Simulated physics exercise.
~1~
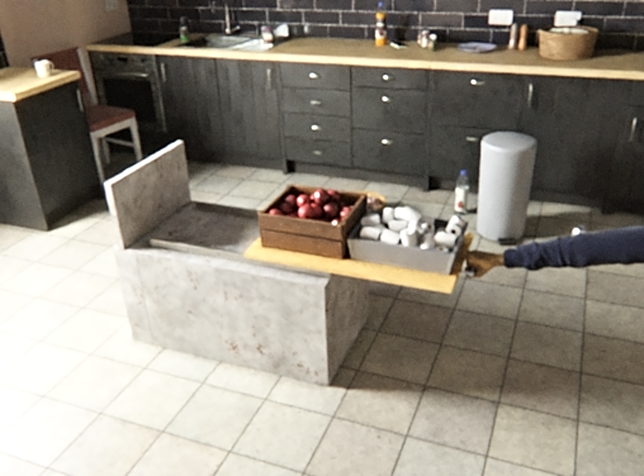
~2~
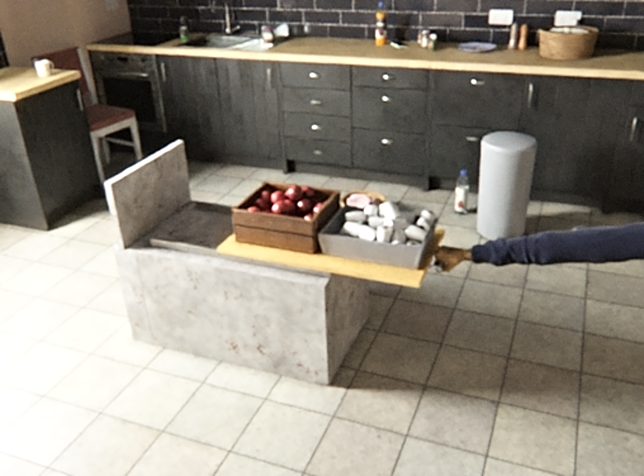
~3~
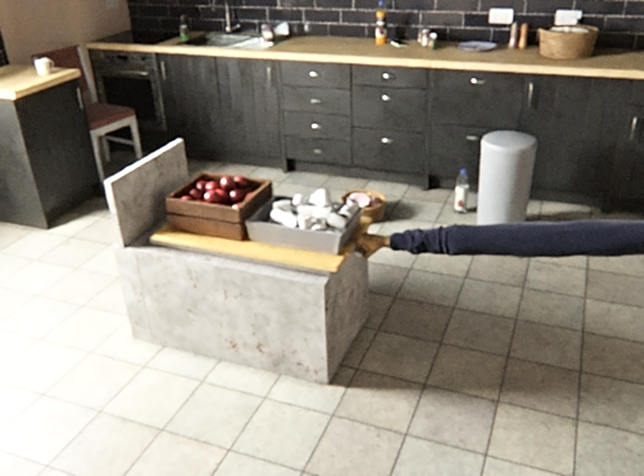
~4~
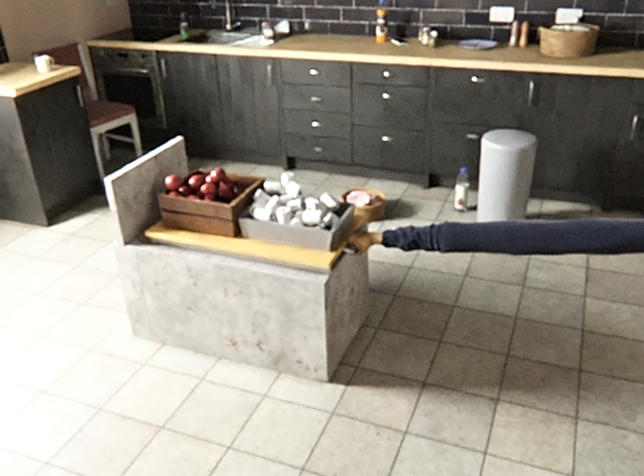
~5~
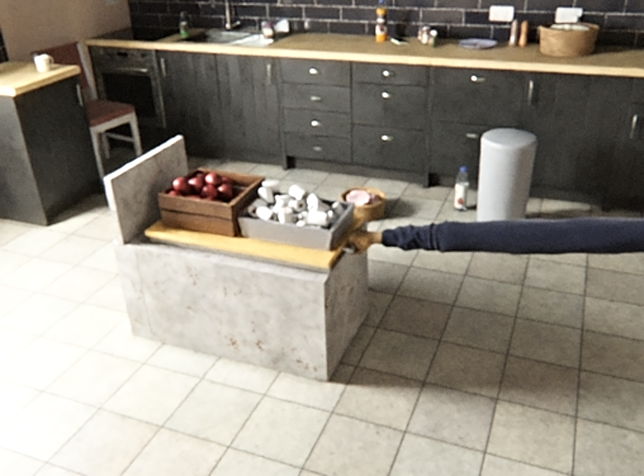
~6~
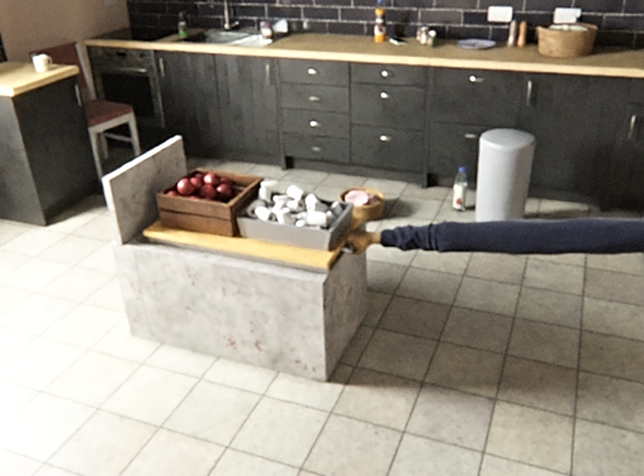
An arm in a dark blue sleeve reaches in from the right and grips the end of a yellowish wooden shelf pulled out of a grey, concrete-like unit on a pale tiled kitchen floor, seen from above. On the shelf, a brown wooden box of red apples sits left of a grey box of white rolls, with dark cabinets and a grey bin behind. The hand pushes the shelf left until it stops near the raised back panel. The white rolls shift and jumble, then settle. At the end the hand stays at the shelf's edge, with both boxes still full.
